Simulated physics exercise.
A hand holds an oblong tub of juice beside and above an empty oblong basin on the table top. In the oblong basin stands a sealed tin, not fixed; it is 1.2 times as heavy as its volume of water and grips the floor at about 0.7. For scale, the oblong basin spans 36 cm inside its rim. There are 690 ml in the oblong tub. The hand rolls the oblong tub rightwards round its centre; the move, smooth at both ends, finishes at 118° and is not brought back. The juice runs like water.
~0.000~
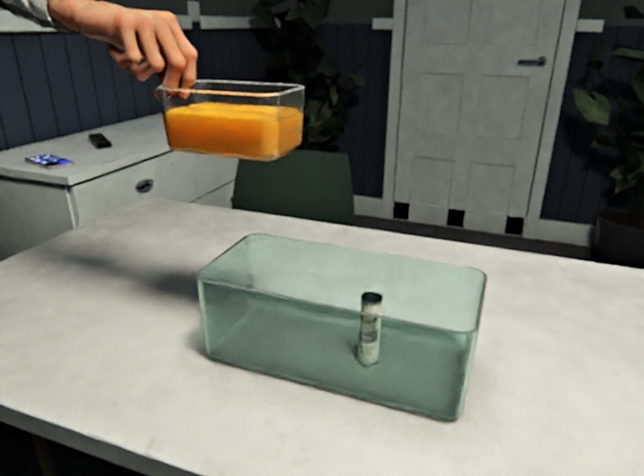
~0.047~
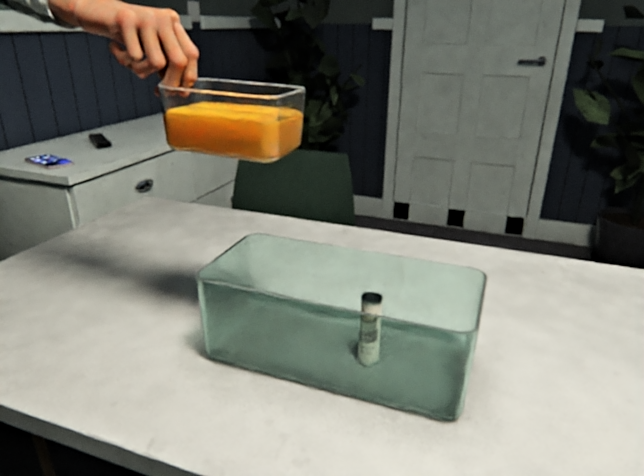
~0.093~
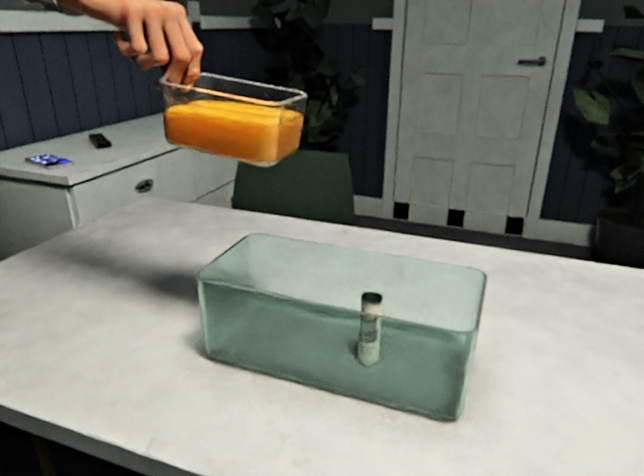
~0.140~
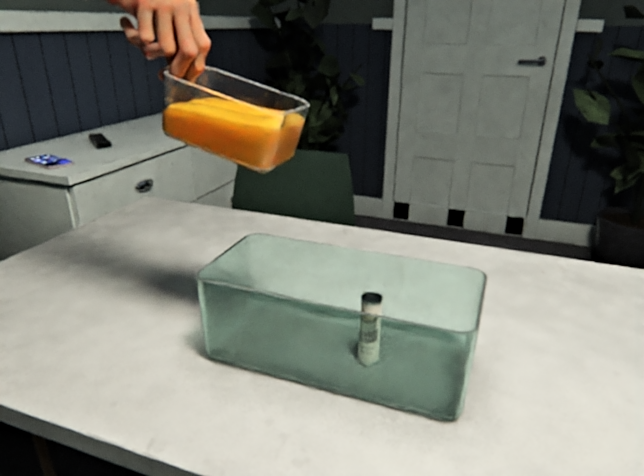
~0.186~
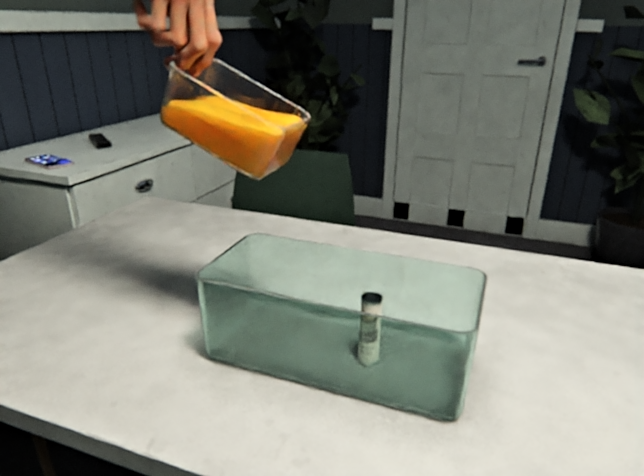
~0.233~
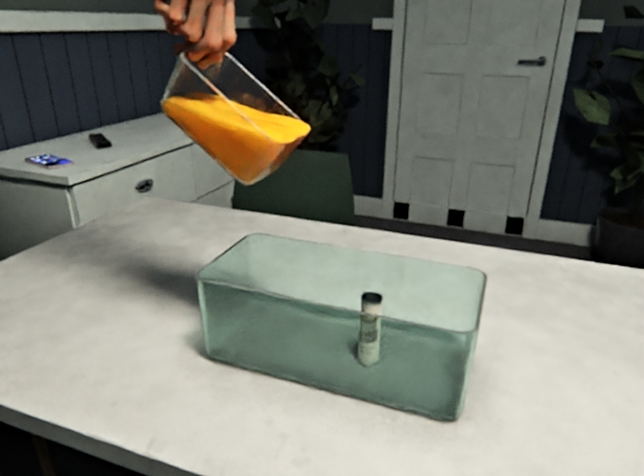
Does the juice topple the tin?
It remains upright.
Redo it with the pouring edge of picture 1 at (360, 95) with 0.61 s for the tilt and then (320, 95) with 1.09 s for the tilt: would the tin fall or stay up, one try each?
First it stays up; then it stays up.
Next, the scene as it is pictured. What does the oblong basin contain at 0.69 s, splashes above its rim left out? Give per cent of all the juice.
Near 94 in a hundred.
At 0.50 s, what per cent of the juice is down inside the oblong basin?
Near 32 in a hundred.
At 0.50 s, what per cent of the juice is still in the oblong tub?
Some 10 per cent.
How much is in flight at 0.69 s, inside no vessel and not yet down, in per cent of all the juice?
About 5 per cent.
After 0.50 s the tilt is 108° and 10 per cent is still to pour; the tin stands where it began.
After 0.69 s the tilt is 118° and 0 per cent is still to pour; the tin stands where it began.
After 0.89 s the tilt is 118° and 0 per cent is still to pour; the tin stands where it began.
After 1.11 s the tilt is 118° and 0 per cent is still to pour; the tin stands where it began.
In the end the tin stands where it began.
